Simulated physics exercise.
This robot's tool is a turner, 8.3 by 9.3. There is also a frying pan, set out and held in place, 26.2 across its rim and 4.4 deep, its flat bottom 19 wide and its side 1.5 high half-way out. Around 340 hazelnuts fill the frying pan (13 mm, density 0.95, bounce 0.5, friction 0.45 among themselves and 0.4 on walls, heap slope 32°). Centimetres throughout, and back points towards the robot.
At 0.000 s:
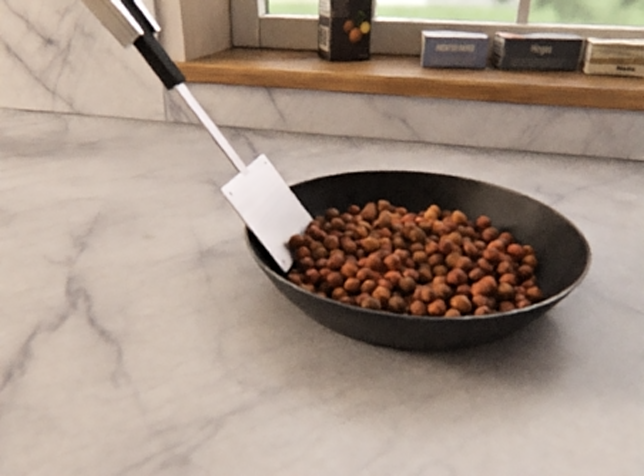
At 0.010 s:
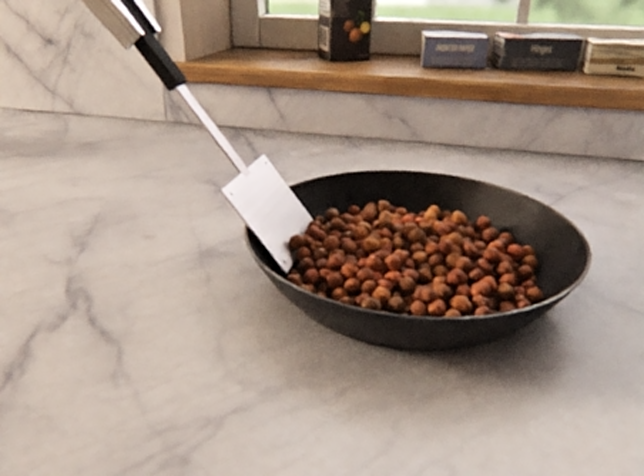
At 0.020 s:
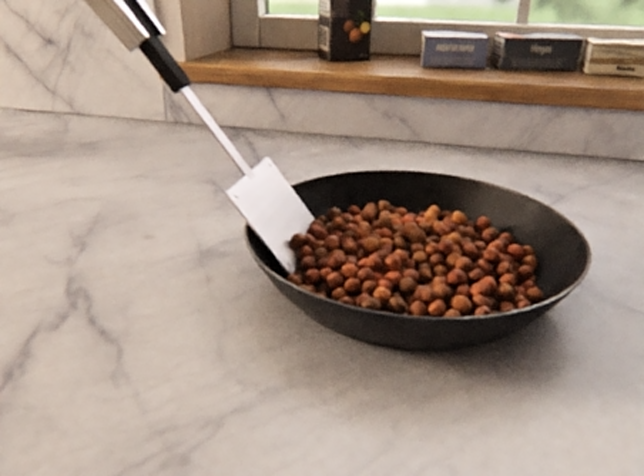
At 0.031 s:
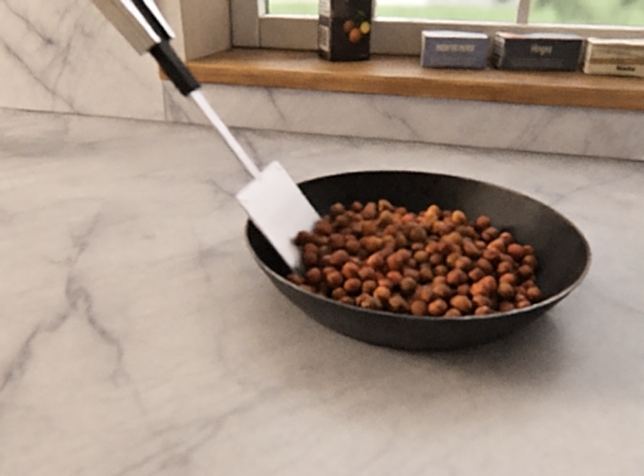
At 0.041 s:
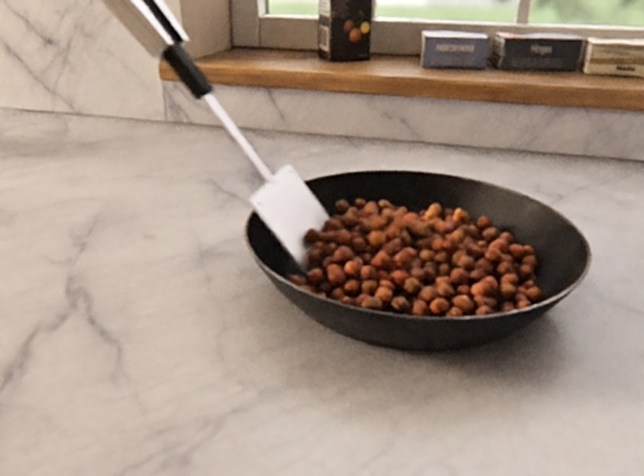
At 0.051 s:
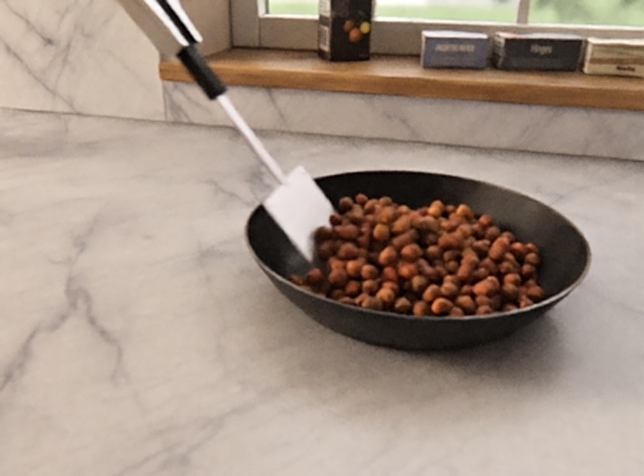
A robot's turner rested at the left side of a black pan full of hazelnuts on a marble counter, then slid slowly to the right, nudging the nearest ones into a slightly higher heap.
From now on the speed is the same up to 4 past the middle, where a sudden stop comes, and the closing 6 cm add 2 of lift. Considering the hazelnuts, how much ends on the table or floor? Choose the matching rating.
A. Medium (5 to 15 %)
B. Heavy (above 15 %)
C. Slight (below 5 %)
Medium (5 to 15 %) (A).
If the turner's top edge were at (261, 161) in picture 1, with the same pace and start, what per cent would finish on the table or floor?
About 10 per cent.
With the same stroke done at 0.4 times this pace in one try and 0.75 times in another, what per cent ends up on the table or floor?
About 0 and 0 per cent.
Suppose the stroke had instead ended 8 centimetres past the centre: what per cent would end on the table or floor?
25 %, roughly.
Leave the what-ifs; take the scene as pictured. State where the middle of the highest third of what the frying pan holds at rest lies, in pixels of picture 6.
It is centred near (515, 249).
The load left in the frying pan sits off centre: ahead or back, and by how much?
Some 5.0 cm ahead of the centre.
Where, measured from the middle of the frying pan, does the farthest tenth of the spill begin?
That's near 60 cm.
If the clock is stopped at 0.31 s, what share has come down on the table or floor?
Share at that moment: Roughly 6 %.
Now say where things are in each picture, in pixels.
The first frame shows the turner top edge at (243, 171), sloping 52°; upper third of the load around (398, 248), from x 295 to 535, top at y 205; 345 in the frying pan.
The second frame shows the turner top edge at (244, 171), sloping 52°; upper third of the load around (398, 248), from x 295 to 535, top at y 205.
The third frame shows the turner top edge at (248, 173), sloping 52°; upper third of the load around (398, 249), from x 295 to 535, top at y 205.
The fourth frame shows the turner top edge at (257, 177), sloping 52°; upper third of the load around (395, 248), from x 295 to 535, top at y 205.
The fifth frame shows the turner top edge at (270, 181), sloping 52°; upper third of the load around (391, 244), from x 295 to 535, top at y 205.
The sixth frame shows the turner top edge at (284, 182), sloping 52°; upper third of the load around (400, 242), from x 295 to 535, top at y 200; 345 in the frying pan.
After 0.08 s, sloping 52°, highest piece 6 above the table; 345 in the frying pan.
After 0.10 s, sloping 52°, highest piece 7 above the table; 345 in the frying pan.
After 0.31 s, sloping 52°, highest piece 6 above the table; 319 in the frying pan, 22 on the table or floor, 4 on the blade or in flight.
After 1.36 s, sloping 52°, highest piece 5 above the table; 317 in the frying pan, 28 on the table or floor.
In the end, 317 in the frying pan, 28 on the table or floor. That is 8 % on the table or floor.
